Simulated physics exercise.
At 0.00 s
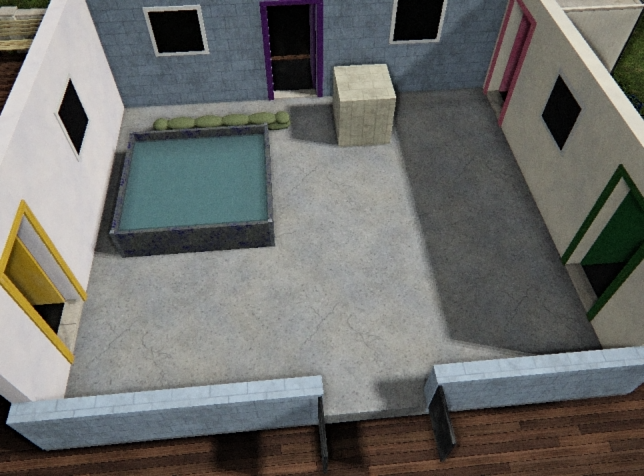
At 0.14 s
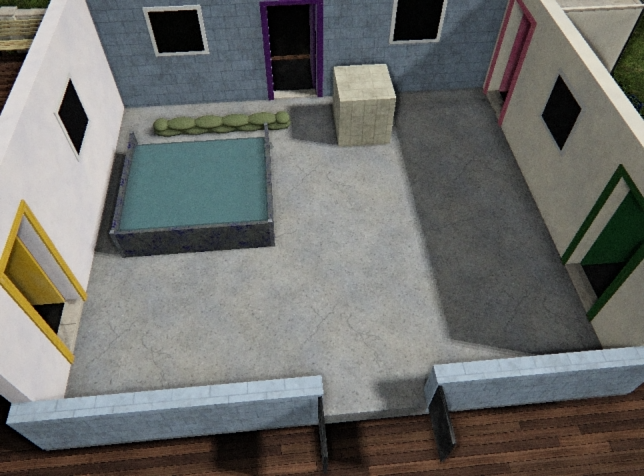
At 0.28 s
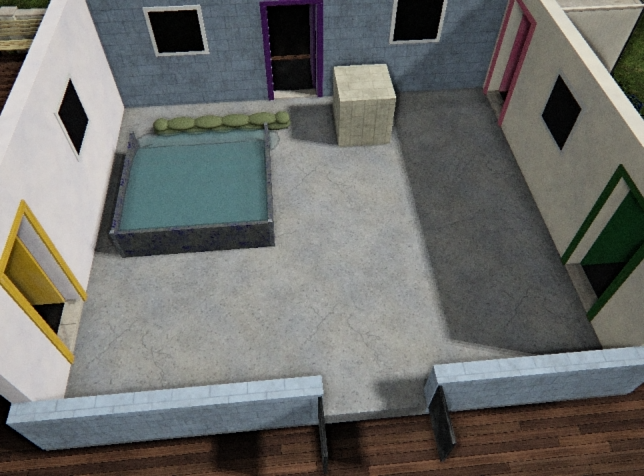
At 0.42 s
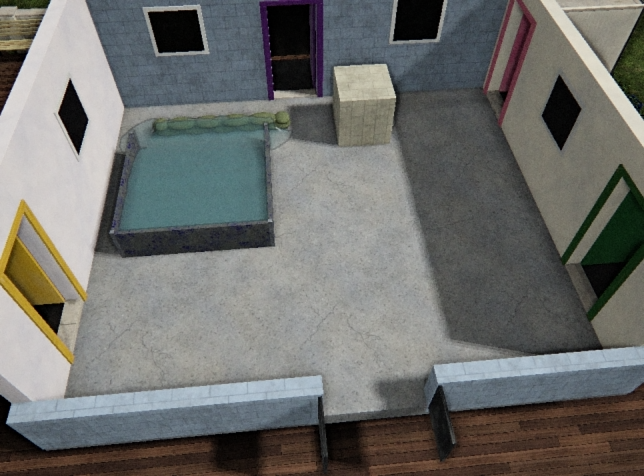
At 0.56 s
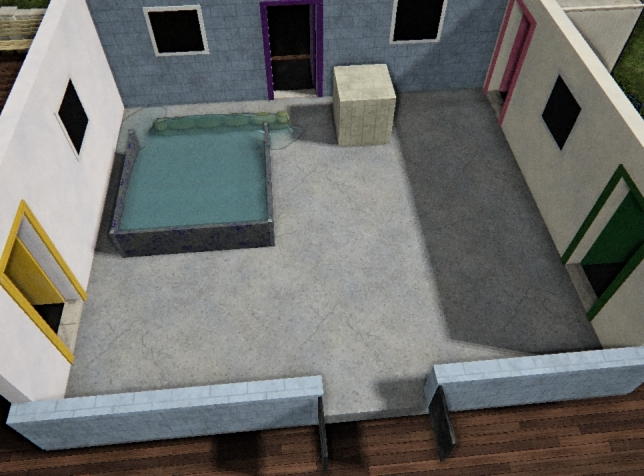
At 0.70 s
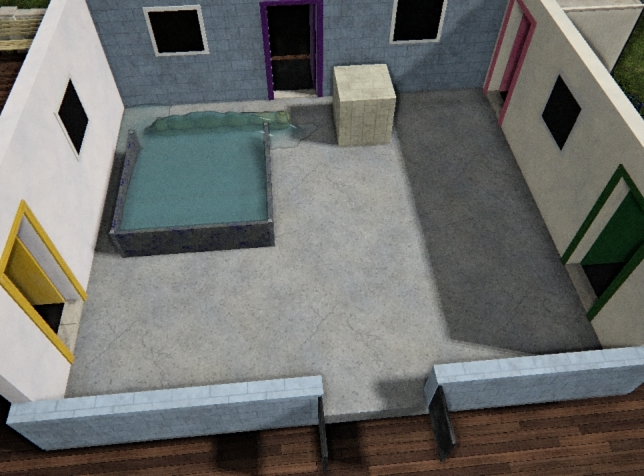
Water pouring from the far side of a raised tank, washing over the green sandbags behind it in a walled courtyard.
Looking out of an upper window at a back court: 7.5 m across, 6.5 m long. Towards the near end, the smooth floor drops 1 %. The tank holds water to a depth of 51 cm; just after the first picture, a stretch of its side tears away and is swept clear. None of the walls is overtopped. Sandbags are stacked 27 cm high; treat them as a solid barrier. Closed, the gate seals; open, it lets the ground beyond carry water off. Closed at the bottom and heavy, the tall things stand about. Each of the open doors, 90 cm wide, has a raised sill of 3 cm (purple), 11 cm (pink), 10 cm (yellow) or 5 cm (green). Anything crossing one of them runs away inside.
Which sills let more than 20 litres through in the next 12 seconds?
In the next 12 seconds: The purple door lets more through; the pink door stays at or under it; the yellow door stays at or under it; the green door stays at or under it.
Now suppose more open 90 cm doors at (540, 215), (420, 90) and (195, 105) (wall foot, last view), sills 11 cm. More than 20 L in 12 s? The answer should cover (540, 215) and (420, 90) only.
Taking them in order, the first gets too little and the second too little.
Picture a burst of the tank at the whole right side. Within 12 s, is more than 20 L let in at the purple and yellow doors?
Checking each door against the limit: Purple tops it, yellow does not exceed it.
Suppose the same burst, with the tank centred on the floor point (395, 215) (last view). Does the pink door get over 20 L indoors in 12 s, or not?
Well, pink ends up beyond the mark.
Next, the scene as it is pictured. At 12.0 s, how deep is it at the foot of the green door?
It comes to near 7.0 cm.
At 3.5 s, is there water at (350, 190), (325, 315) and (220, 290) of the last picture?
Listed in sequence, the spots are drenched, bone dry and bone dry.
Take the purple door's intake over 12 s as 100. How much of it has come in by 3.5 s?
Around 25 percent.
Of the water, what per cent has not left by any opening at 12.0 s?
Around 88 per cent of the water.
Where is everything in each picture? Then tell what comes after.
In the first picture, still water, 51 cm deep, in the tank at (197, 178).
In the second picture, water pours out on the tank's far side and has run 1.2 m, to a hidden place; typically 4 cm deep outside, 51 cm at the tank's back.
In the third picture, water pours out on the tank's far side and has run 1.4 m, to a hidden place; typically 12 cm deep outside, 51 cm at the tank's back.
In the fourth picture, the front is at (288, 131), 1.7 m from the gap on the tank's far side; 1.8 m2 of floor is under water; 51 cm left at the back of the tank.
In the fifth picture, water pours out on the tank's far side and has run 1.9 m, to (301, 131); typically 9 cm deep outside, 51 cm at the tank's back.
In the sixth picture, the front is at (125, 108), 2.3 m from the gap on the tank's far side; 3.0 m2 of floor is under water; 50 cm left at the back of the tank.
After 1.4 s water covers 15 % of the floor and is deepest (40 cm) near (202, 149); purple door not reached, pink door not reached, yellow door not reached, green door not reached.
After 2.2 s water covers 25 % of the floor and is deepest (36 cm) near (203, 137); purple door 8 cm at the sill, 1 L in, pink door not reached, yellow door not reached, green door not reached.
After 3.5 s water covers 40 % of the floor and is deepest (28 cm) near (331, 129); purple door 12 cm at the sill, 38 L in, pink door not reached, yellow door 4 cm at the sill, 0 L in, green door not reached.
After 7.0 s water covers 75 % of the floor and is deepest (16 cm) near (173, 151); purple door 10 cm at the sill, 103 L in, pink door 10 cm at the sill, 4 L in, yellow door 4 cm at the sill, 0 L in, green door 3 cm at the sill, 0 L in.
After 12.0 s water covers 90 % of the floor and is deepest (10 cm) near (183, 151); purple door 7 cm at the sill, 168 L in, pink door 6 cm at the sill, 5 L in, yellow door 2 cm at the sill, 0 L in, green door 7 cm at the sill, 6 L in.
